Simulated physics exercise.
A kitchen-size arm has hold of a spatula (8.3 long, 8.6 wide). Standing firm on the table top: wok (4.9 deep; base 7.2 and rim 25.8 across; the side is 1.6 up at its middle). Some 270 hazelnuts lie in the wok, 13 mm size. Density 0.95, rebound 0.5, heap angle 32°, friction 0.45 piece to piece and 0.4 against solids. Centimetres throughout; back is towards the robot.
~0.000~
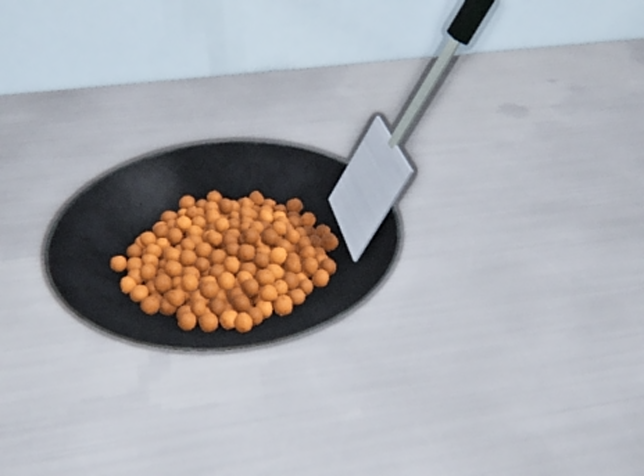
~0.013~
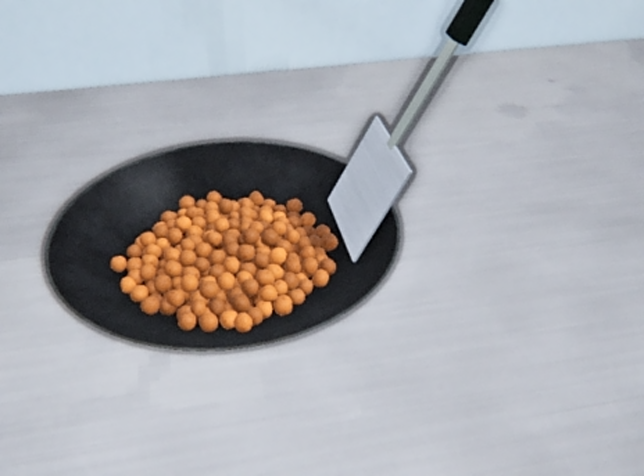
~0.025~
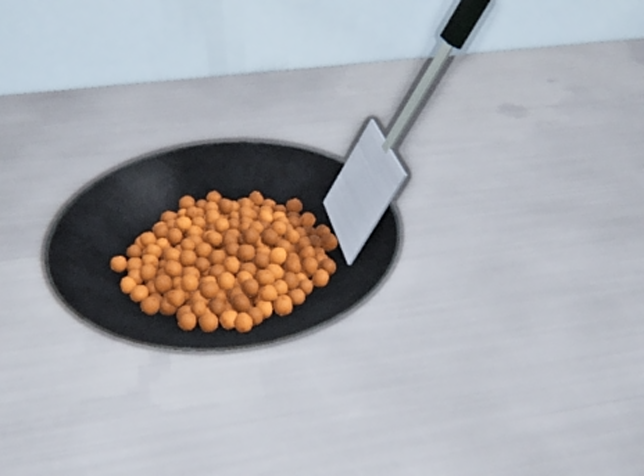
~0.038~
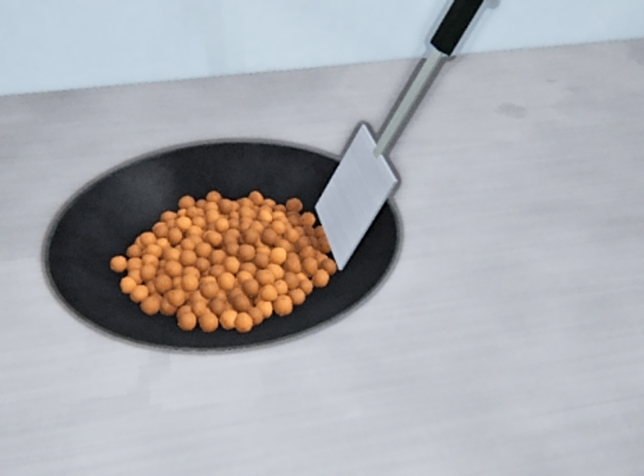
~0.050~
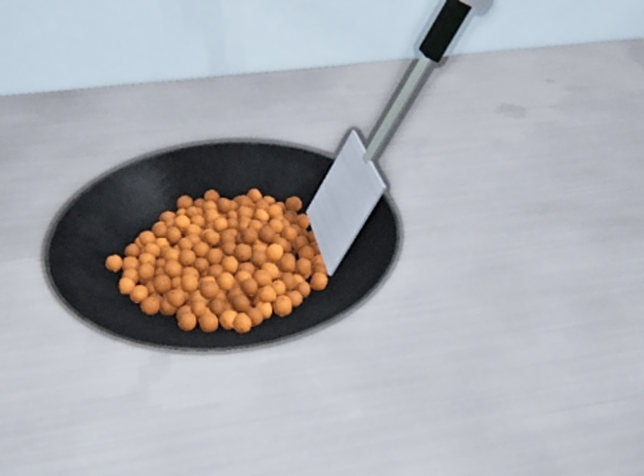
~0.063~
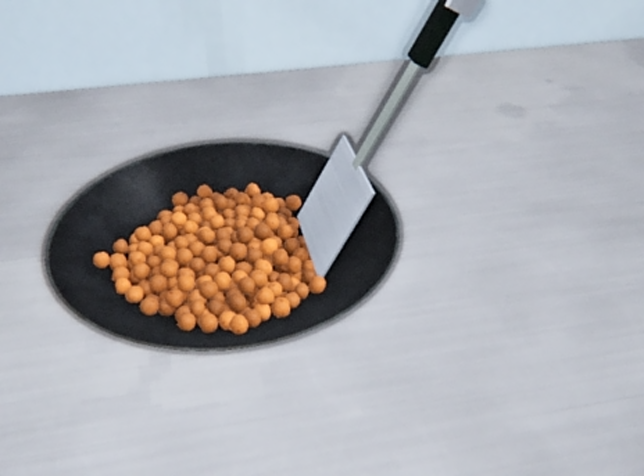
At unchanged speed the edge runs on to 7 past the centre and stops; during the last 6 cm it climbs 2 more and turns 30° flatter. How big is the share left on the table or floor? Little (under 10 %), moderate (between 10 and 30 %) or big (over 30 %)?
On the table or floor the share is moderate, between 10 and 30 %.
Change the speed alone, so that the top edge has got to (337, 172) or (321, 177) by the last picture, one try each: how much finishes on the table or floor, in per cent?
Some 50 and 60 per cent.
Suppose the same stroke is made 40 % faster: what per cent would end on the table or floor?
It would be near 35 per cent.
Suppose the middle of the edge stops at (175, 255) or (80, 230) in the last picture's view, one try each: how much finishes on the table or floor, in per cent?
Some 0 and 50 per cent.
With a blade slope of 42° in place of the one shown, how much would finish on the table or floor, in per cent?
Then about 15 per cent.
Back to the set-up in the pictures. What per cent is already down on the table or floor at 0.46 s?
Roughly 20 per cent.
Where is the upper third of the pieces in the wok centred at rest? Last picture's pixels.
Around (109, 247).
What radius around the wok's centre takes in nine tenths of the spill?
About 30 cm.
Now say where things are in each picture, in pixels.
In the first frame, the spatula top edge at (394, 142), sloping 62°; upper third of the load around (232, 246), from x 120 to 330, top at y 200; 267 in the wok.
In the second frame, the spatula top edge at (393, 142), sloping 62°; upper third of the load around (232, 246), from x 120 to 330, top at y 200.
In the third frame, the spatula top edge at (388, 145), sloping 62°; upper third of the load around (232, 246), from x 120 to 330, top at y 200.
In the fourth frame, the spatula top edge at (379, 151), sloping 62°; upper third of the load around (232, 246), from x 120 to 330, top at y 200.
In the fifth frame, the spatula top edge at (369, 157), sloping 62°; upper third of the load around (230, 245), from x 115 to 320, top at y 195.
In the sixth frame, the spatula top edge at (358, 162), sloping 62°; upper third of the load around (220, 244), from x 100 to 315, top at y 190; 267 in the wok.
After 0.14 s, sloping 62°, highest piece 6 above the table; 266 in the wok, 1 on the blade or in flight.
After 0.22 s, sloping 50°, highest piece 7 above the table; 263 in the wok, 4 on the blade or in flight.
After 0.46 s, sloping 32°, highest piece 6 above the table; 212 in the wok, 52 on the table or floor, 3 on the blade or in flight.
After 1.51 s, sloping 32°, highest piece 6 above the table; 212 in the wok, 55 on the table or floor.
In the end, 212 in the wok, 55 on the table or floor. That is 21 % on the table or floor.
